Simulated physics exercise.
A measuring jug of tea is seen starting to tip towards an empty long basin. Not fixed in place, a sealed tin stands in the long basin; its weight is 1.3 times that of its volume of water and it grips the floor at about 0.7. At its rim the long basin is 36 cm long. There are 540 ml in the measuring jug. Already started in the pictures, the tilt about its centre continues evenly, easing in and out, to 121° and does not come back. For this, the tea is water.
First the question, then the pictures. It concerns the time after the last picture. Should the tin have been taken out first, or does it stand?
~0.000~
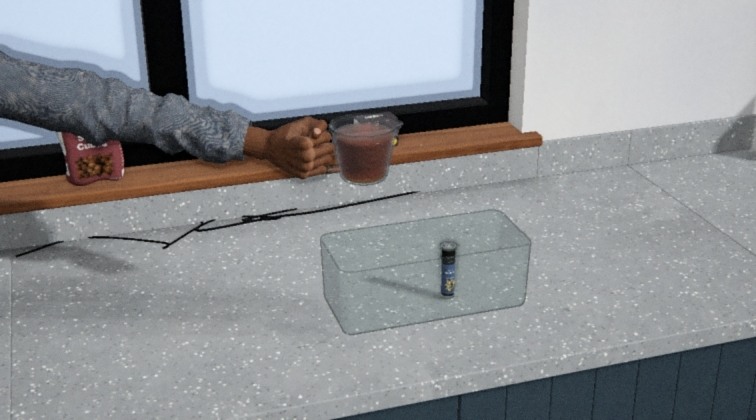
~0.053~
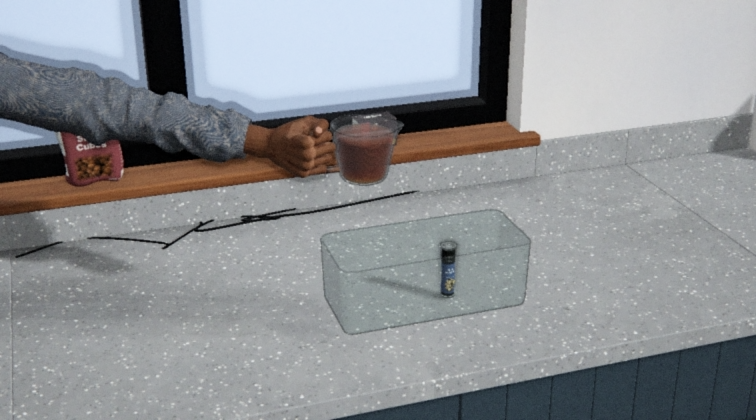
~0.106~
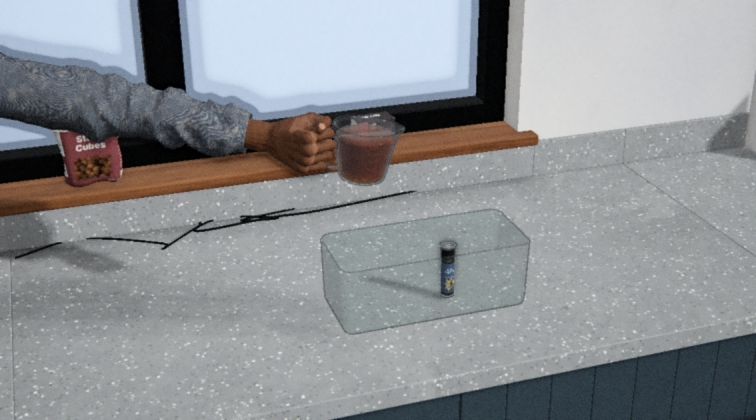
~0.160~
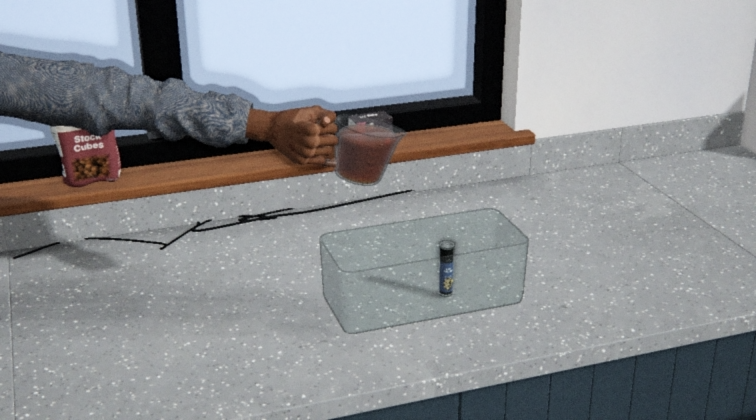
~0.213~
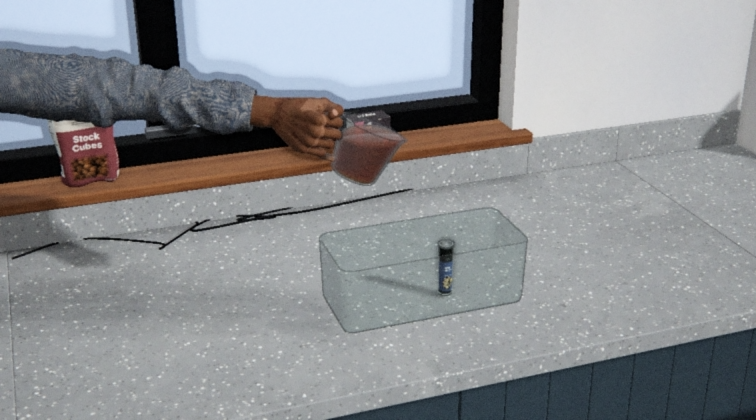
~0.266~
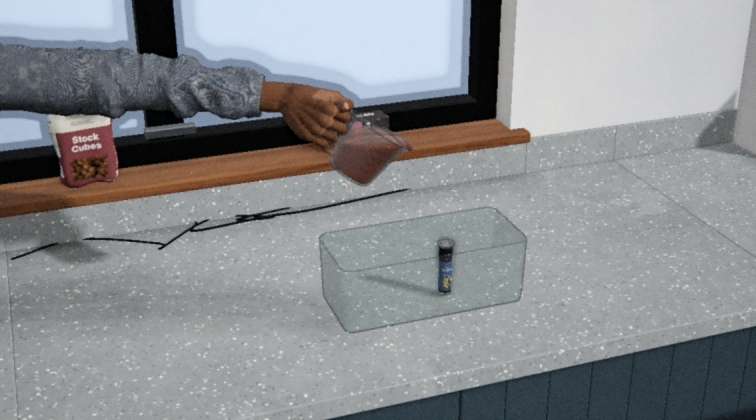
It tumbles over.
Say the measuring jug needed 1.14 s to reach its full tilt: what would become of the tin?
Outcome - the tin comes down.
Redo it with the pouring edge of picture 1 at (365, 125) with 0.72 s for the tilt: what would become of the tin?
It does not tip.
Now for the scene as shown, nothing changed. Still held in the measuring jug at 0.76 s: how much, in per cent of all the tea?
Close to 0 in a hundred.
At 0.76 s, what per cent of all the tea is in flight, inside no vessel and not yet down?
Roughly 6 %.
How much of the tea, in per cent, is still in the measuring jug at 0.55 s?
Close to 26 percent of the liquid remains at that time.
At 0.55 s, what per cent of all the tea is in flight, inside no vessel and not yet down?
42 per cent.
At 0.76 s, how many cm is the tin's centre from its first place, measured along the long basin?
Around 4 cm.
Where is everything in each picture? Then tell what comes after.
The first frame shows tilt 0°; pouring edge (402, 122); surface from (333, 135) to (392, 129); the long basin's rim runs from (330, 255) to (516, 227); the tin's top is at (449, 248).
The second frame shows tilt 2°; pouring edge (403, 123); surface from (334, 136) to (393, 129).
The third frame shows tilt 6°; pouring edge (405, 126); surface from (336, 135) to (394, 131).
The fourth frame shows tilt 14°; pouring edge (406, 131); surface from (337, 135) to (397, 132).
The fifth frame shows tilt 24°; pouring edge (407, 139); surface from (340, 137) to (402, 134).
The sixth frame shows tilt 36°; pouring edge (408, 148); surface from (338, 143) to (403, 142); 4 per cent is over the edge.
After 0.55 s the tilt is 105° and 27 per cent is still to pour; the tin stands where it began.
After 0.76 s the tilt is 121° and 0 per cent is still to pour; the tin leans 20°.
After 0.98 s the tilt is 121° and 0 per cent is still to pour; the tin lies on its side.
After 1.22 s the tilt is 121° and 0 per cent is still to pour; the tin lies on its side.
In the end the tin lies on its side.
